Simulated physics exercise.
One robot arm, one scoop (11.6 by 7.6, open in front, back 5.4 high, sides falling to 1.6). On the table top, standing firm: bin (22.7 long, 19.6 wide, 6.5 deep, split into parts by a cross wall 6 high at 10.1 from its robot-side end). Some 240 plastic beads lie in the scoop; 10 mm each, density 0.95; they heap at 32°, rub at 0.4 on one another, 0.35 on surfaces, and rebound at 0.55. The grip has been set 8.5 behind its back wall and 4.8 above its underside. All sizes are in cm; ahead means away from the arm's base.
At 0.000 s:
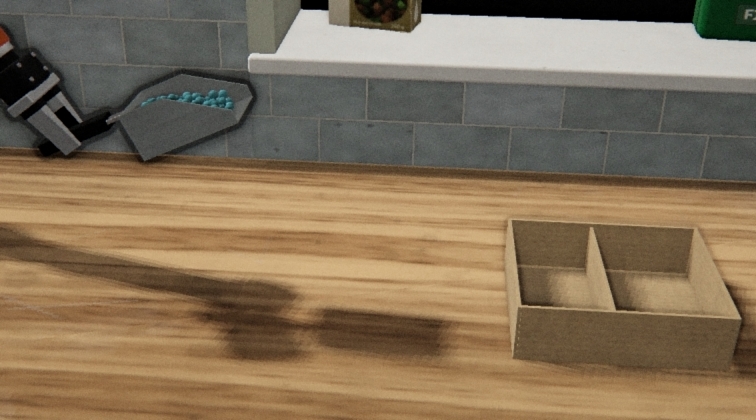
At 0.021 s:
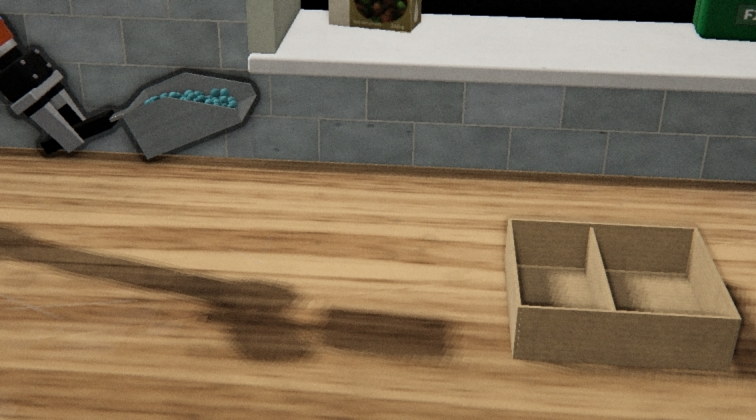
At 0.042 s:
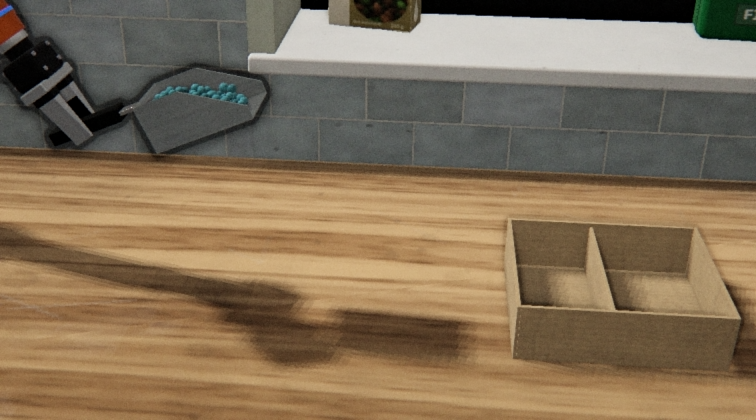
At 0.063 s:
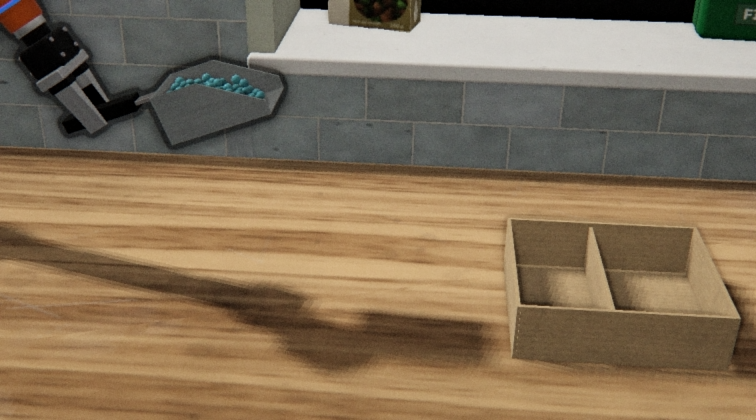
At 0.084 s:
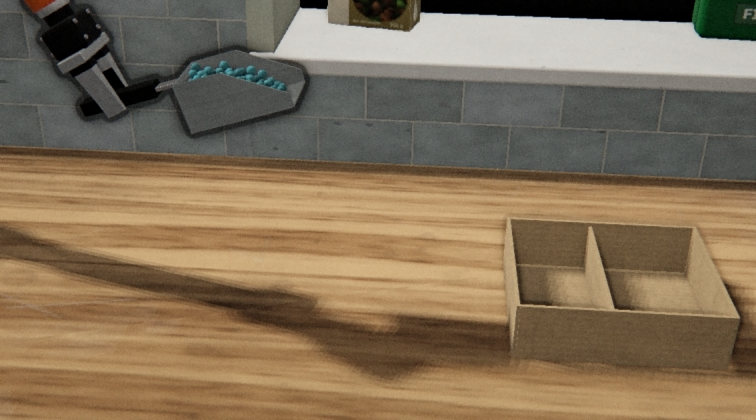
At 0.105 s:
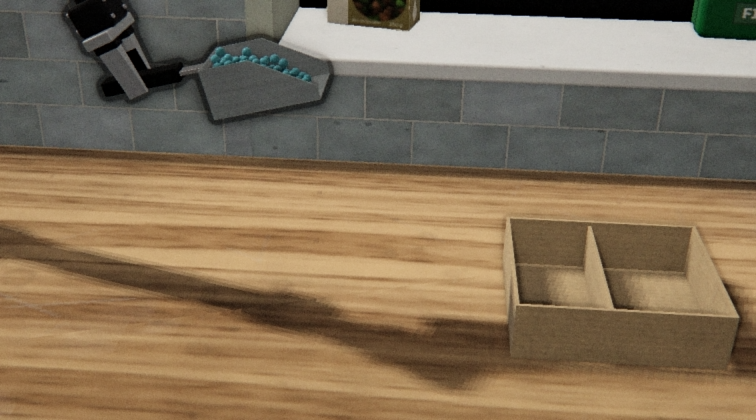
The clip opens on a robot arm at the upper left holding a gray scoop of small teal beads, with a divided, open-topped box on the wooden table at right. The arm moves the scoop slowly rightward, then also upward, as its backward tilt eases and its shadow slides toward the box.
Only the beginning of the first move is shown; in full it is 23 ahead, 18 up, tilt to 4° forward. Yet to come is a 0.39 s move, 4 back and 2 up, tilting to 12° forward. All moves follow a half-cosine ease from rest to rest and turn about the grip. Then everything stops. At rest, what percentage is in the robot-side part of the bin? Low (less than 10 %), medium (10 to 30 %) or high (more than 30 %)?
A low share, less than 10 %, ends in the robot-side part of the bin.
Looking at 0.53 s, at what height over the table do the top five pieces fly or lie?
Height: Around 12 cm.
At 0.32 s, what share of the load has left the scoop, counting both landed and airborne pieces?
Share gone: Around 100 %.
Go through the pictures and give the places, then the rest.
The first frame shows scoop floor at (190, 129), tilted 25° backward; upper third of the load around (188, 107), from x 135 to 230, top at y 95; 241 on the scoop.
The second frame shows scoop floor at (193, 127), tilted 24° backward; upper third of the load around (189, 105), from x 135 to 235, top at y 95.
The third frame shows scoop floor at (203, 123), tilted 23° backward; upper third of the load around (195, 100), from x 145 to 245, top at y 90.
The fourth frame shows scoop floor at (219, 116), tilted 21° backward; upper third of the load around (207, 92), from x 165 to 260, top at y 80.
The fifth frame shows scoop floor at (240, 106), tilted 18° backward; upper third of the load around (222, 82), from x 185 to 285, top at y 65.
The sixth frame shows scoop floor at (263, 95), tilted 14° backward; upper third of the load around (243, 70), from x 210 to 305, top at y 50; 241 on the scoop.
After 0.32 s, tilted 5° forward, highest piece 35 above the table; 4 on the scoop, 237 in flight or on a rim.
After 0.53 s, tilted 11° forward, highest piece 13 above the table; 195 in the far-side part, 23 on the table or floor, 9 in the robot-side part, 14 in flight or on a rim.
After 0.84 s, tilted 12° forward, highest piece 4 above the table; 196 in the far-side part, 39 on the table or floor, 4 in the robot-side part, 2 in flight or on a rim.
After 1.89 s, tilted 12° forward, highest piece 2 above the table; 196 in the far-side part, 41 on the table or floor, 4 in the robot-side part.
At rest, 196 in the far-side part, 41 on the table or floor, 4 in the robot-side part. That is 2 % in the robot-side part of the bin.
